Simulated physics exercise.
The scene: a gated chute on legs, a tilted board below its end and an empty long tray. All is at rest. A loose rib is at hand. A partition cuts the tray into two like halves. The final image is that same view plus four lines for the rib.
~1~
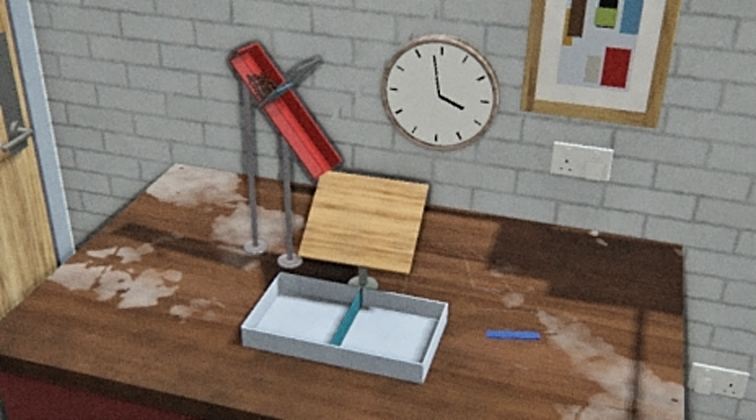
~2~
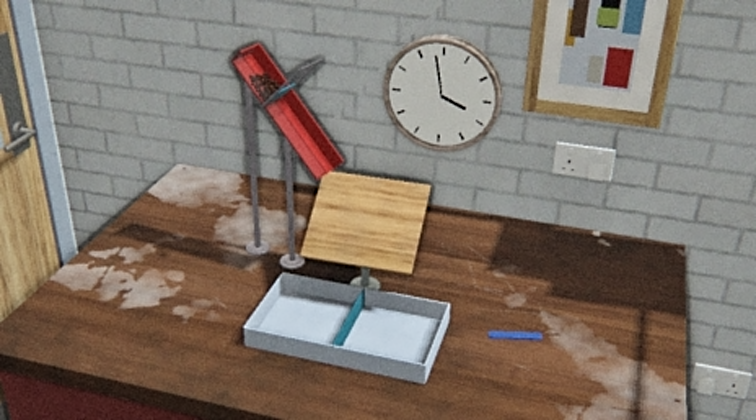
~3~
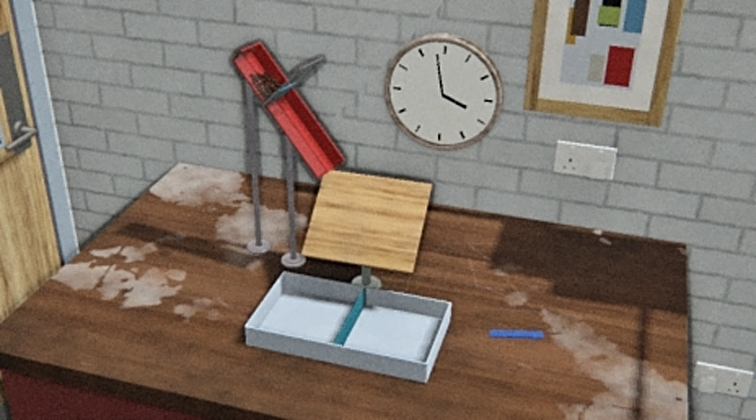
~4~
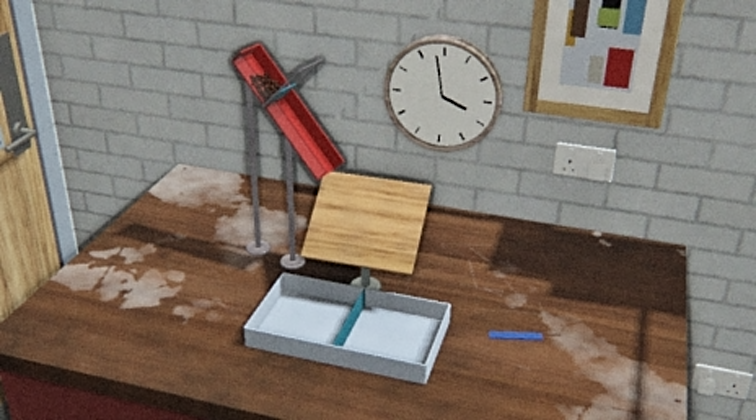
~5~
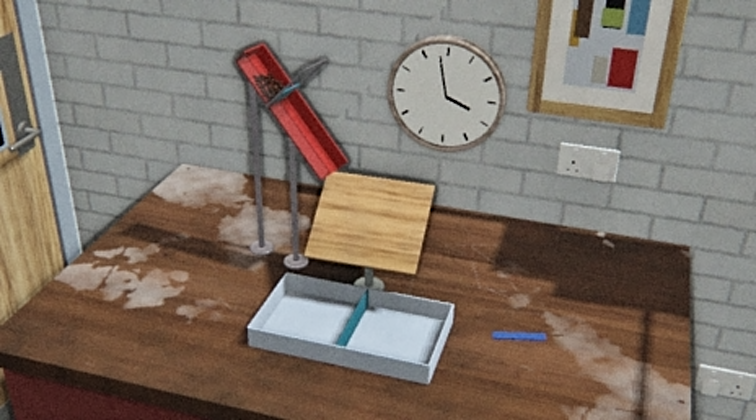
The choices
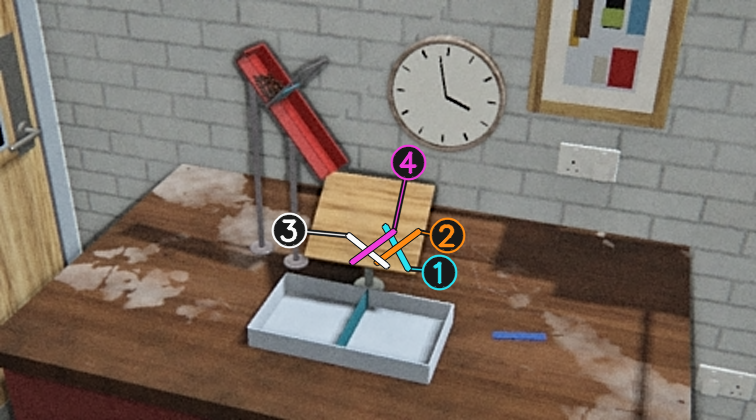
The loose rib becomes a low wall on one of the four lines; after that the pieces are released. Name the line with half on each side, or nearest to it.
2.
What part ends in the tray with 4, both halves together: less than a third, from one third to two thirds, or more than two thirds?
More than two thirds.
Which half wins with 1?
Right.
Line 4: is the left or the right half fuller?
The left half.
On the marked copy, line 1 from (385, 226) to (408, 268); line 2 from (418, 231) to (377, 262); line 3 from (348, 235) to (386, 265); line 4 from (393, 231) to (352, 262).
With 1, of what is caught, about a tenth in the left half, the larger part in the right.
With 2, of what is caught, roughly half in the left half, roughly half in the right.
With 3, of what is caught, about a tenth in the left half, almost all in the right.
With 4, of what is caught, the larger part in the left half, about a tenth in the right.
